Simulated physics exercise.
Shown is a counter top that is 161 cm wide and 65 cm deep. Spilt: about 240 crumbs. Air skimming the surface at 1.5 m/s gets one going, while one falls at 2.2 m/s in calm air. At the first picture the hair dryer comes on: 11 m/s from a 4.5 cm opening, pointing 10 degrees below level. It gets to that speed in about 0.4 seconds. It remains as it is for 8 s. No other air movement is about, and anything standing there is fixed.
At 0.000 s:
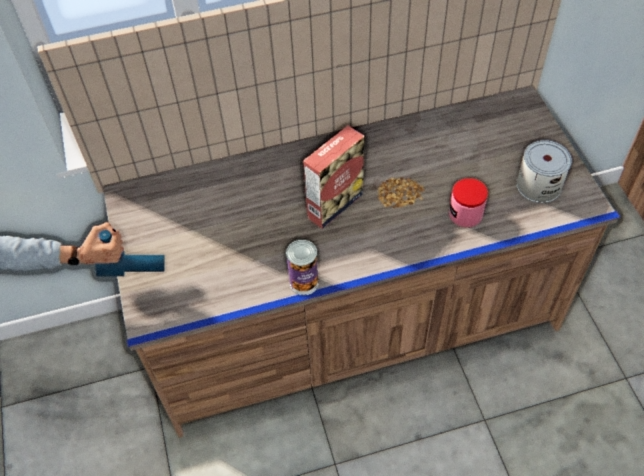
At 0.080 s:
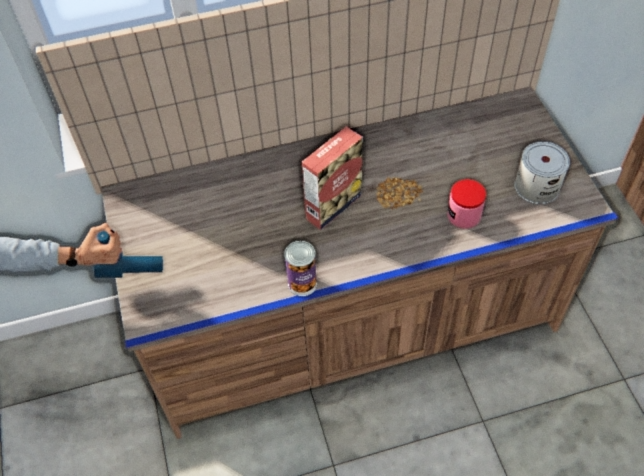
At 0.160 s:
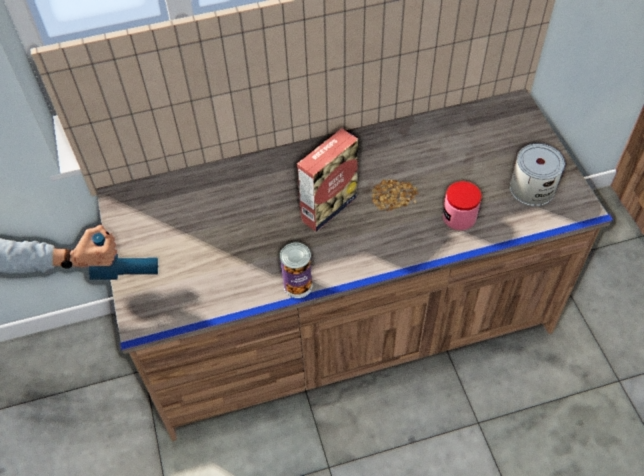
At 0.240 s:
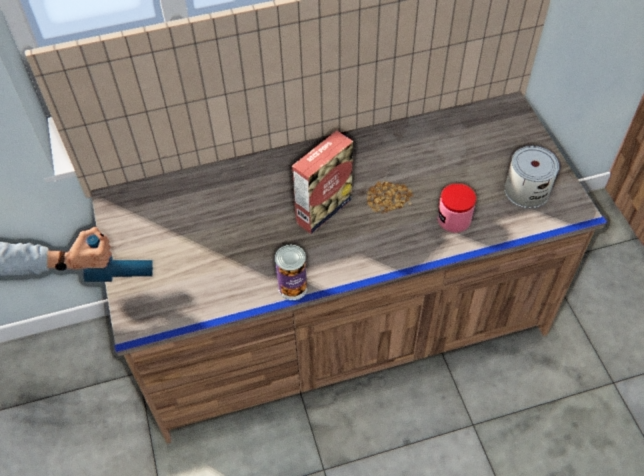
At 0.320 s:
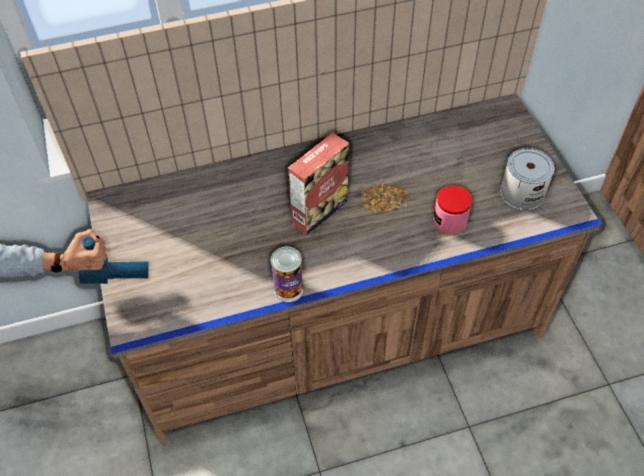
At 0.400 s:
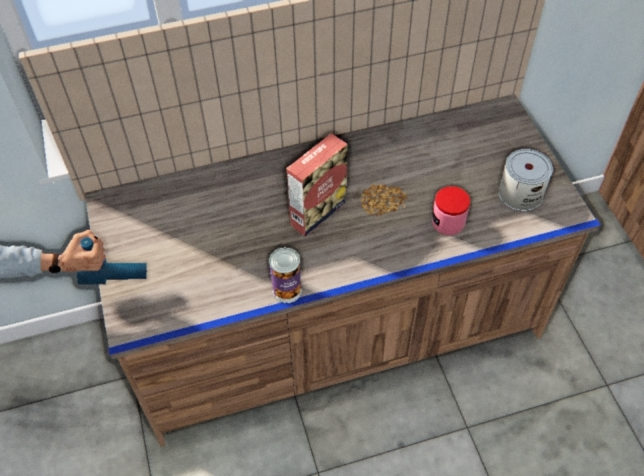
The video shows a hand holding a blue hair dryer at the left of a wooden counter with a carton, three containers and a pile of crumbs; the view shifts slightly while the hand, objects and crumbs stay still.
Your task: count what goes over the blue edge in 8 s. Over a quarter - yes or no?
Over a quarter: No.
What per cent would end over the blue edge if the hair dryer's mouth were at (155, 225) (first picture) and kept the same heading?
You'd be looking at something like 0 in a hundred.
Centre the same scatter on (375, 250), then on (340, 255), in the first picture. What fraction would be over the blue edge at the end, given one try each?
First try 80 %, second try 70 %.
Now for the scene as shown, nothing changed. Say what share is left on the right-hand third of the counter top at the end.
I'd estimate around 15 per cent.
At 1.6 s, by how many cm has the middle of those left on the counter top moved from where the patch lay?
Centre offset: Approx. 5 cm.
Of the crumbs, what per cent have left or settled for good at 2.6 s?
About 40 per cent.
After 1.6 s, 0 % are over the blue edge; the middle of those still in play is near (384, 195); 28 % have settled or left.
After 2.6 s, 0 % are over the blue edge; the middle of those still in play is near (384, 195); 42 % have settled or left.
After 4.4 s, 0 % are over the blue edge; the middle of those still in play is near (384, 195); 49 % have settled or left.
After 8.0 s, at the end, 0 % are over the blue edge; the middle of those still in play is near (386, 194).
